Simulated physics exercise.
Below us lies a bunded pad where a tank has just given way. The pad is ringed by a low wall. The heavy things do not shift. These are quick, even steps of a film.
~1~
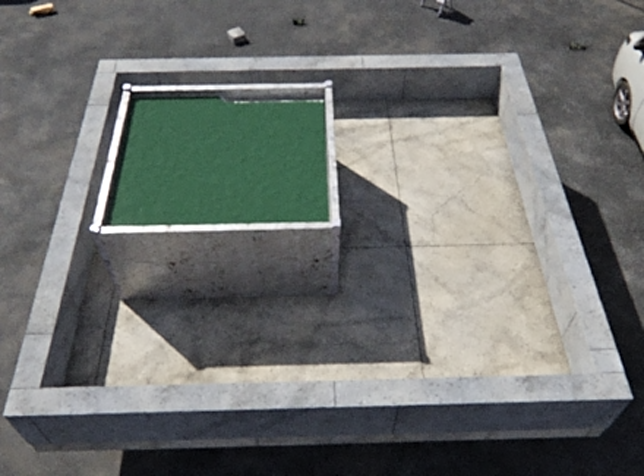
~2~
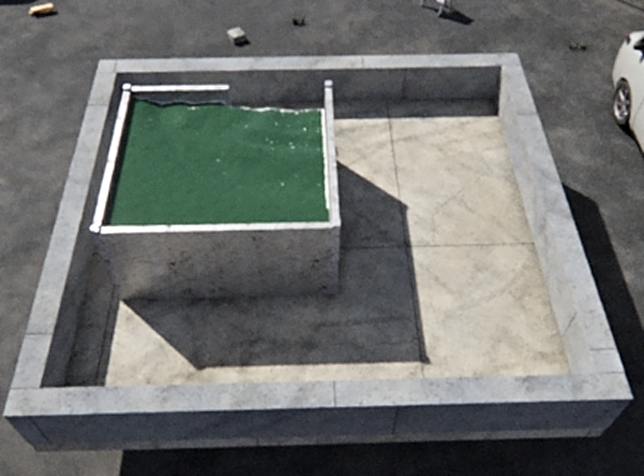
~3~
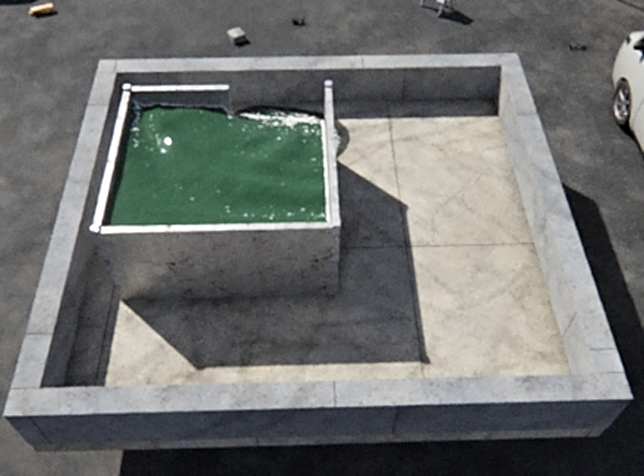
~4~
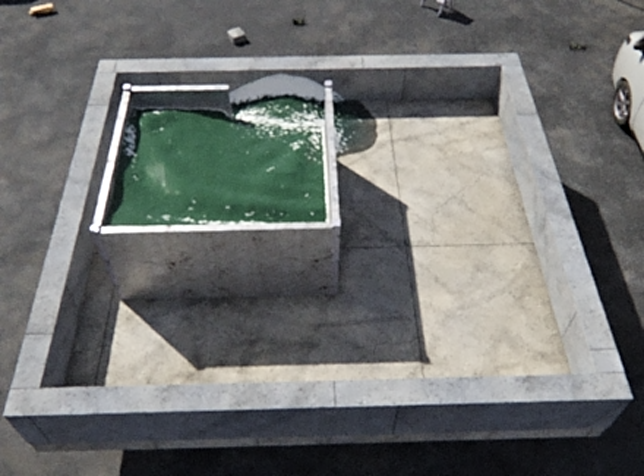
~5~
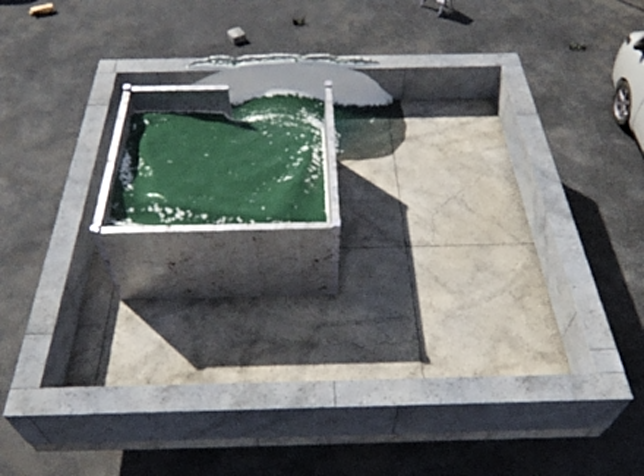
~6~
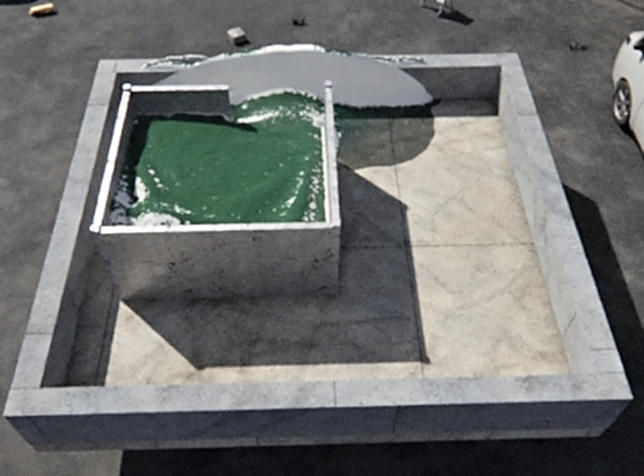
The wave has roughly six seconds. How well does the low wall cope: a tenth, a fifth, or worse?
The share lost is not even a tenth.
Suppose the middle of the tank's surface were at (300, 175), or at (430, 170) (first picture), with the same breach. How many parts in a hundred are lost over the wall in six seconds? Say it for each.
In turn 6 and 10 per cent.
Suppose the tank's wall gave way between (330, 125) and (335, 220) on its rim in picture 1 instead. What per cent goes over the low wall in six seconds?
Close to 4 %.
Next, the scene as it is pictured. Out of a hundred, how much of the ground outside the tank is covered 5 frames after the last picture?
Near 35 in a hundred.
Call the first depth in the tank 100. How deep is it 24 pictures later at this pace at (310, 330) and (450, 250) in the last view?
Roughly 20 and 8 per cent, in turn.
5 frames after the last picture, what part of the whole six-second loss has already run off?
Some 45 per cent.
A moment on, water covers 25 % of the floor; the low wall has let 0 % over.
Next, water covers 30 % of the floor; the low wall has let 2 % over.
Then, water covers 55 % of the floor; the low wall has let 4 % over.
Later, water covers 70 % of the floor; the low wall has let 4 % over.
In the end, water covers 75 % of the floor; the low wall has let 5 % over.
